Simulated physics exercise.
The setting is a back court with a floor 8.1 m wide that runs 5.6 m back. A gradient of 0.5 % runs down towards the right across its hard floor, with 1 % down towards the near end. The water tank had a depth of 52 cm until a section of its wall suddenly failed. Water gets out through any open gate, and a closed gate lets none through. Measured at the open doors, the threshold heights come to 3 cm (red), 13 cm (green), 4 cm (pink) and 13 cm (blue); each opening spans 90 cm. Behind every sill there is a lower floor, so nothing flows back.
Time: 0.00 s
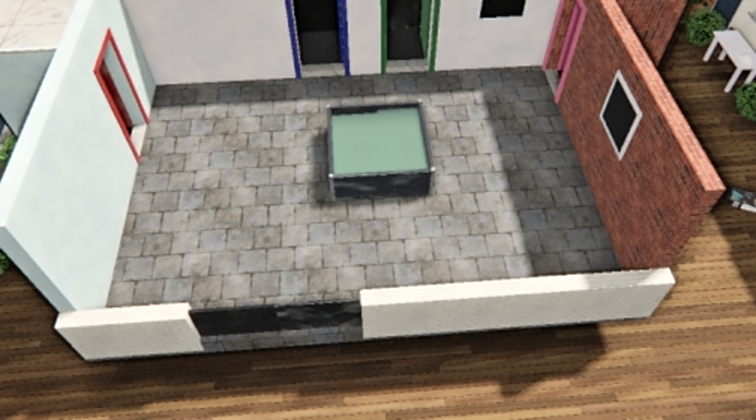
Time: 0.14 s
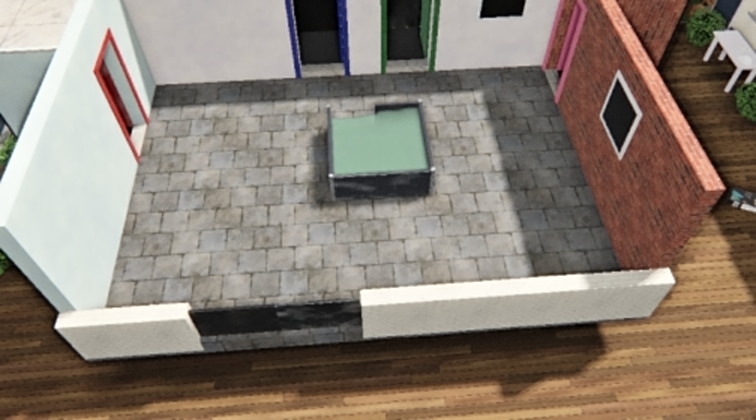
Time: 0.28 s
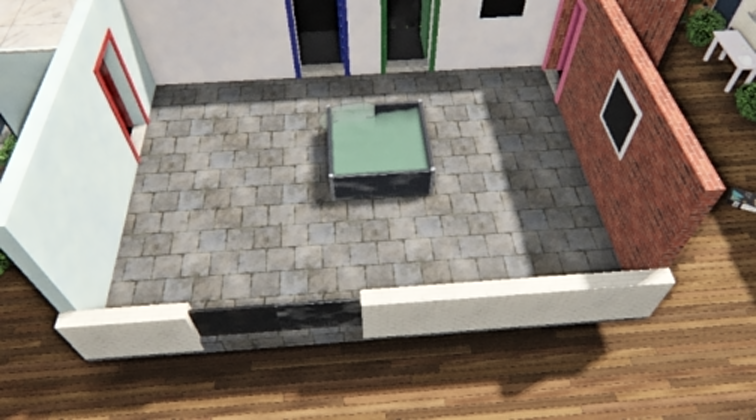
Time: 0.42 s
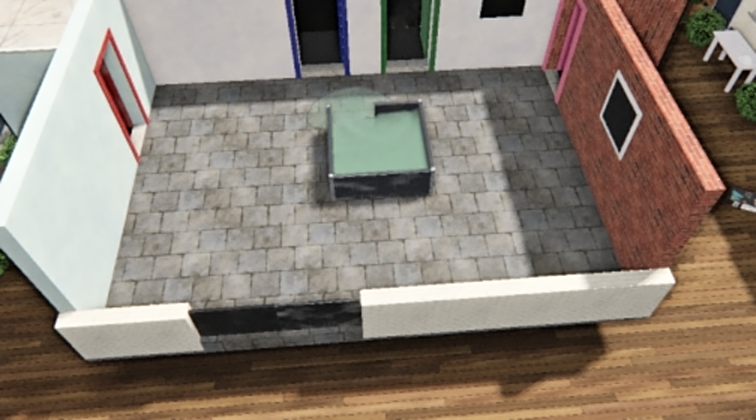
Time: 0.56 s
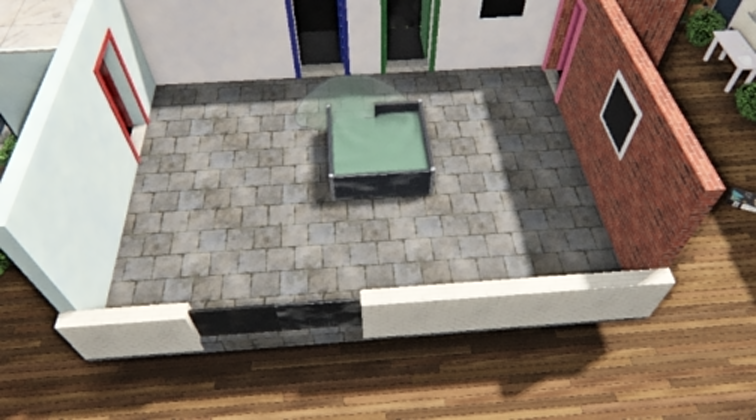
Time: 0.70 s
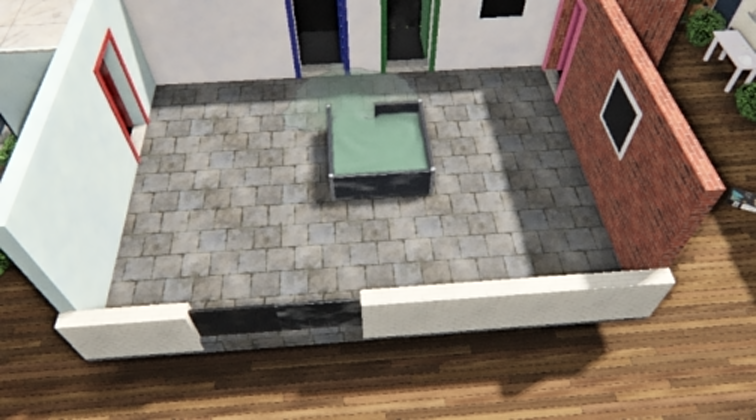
Greenish water poured out through a gap in the far side of a square tank on a grey paved courtyard, then spread in a thin, see-through sheet across the paving towards the back wall.
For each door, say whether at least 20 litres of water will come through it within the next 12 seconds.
Outcome: Red door: Above the cap. Green door: Below the cap. Pink door: Above the cap. Blue door: Above the cap.
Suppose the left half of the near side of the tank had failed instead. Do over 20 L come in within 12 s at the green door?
Compared with the limit, green is less.
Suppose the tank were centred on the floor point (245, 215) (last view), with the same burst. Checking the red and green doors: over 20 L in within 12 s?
Well, red ends up beyond the mark and green ends up inside the mark.
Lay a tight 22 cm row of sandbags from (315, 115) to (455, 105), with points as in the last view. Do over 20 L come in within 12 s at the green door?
Green: Within it.
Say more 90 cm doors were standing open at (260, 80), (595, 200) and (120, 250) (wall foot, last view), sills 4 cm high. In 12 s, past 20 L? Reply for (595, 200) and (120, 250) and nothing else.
Taking them in order, the first gets too little and the second too little.
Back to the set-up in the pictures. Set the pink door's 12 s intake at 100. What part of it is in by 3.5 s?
About 20%.
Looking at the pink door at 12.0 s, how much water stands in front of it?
Around 3.5 cm there.
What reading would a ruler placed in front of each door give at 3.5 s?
Readings (cm): Red = 8; green = 9; pink = 10; blue = 14.
After 1.4 s water covers 10 % of the floor and is deepest (26 cm) near (332, 76); red door not reached, green door 11 cm at the sill, 0 L in, pink door not reached, blue door 24 cm at the sill, 21 L in.
After 2.2 s water covers 20 % of the floor and is deepest (24 cm) near (332, 76); red door not reached, green door 12 cm at the sill, 1 L in, pink door not reached, blue door 22 cm at the sill, 61 L in.
After 3.5 s water covers 35 % of the floor and is deepest (16 cm) near (340, 75); red door 8 cm at the sill, 1 L in, green door 9 cm at the sill, 2 L in, pink door 10 cm at the sill, 15 L in, blue door 14 cm at the sill, 85 L in.
After 7.0 s water covers 55 % of the floor and is deepest (8 cm) near (332, 87); red door 5 cm at the sill, 29 L in, green door 5 cm at the sill, 2 L in, pink door 7 cm at the sill, 59 L in, blue door 7 cm at the sill, 89 L in.
After 12.0 s water covers 75 % of the floor and is deepest (8 cm) near (426, 311); red door 2 cm at the sill, 35 L in, green door 2 cm at the sill, 2 L in, pink door 3 cm at the sill, 68 L in, blue door 3 cm at the sill, 89 L in.
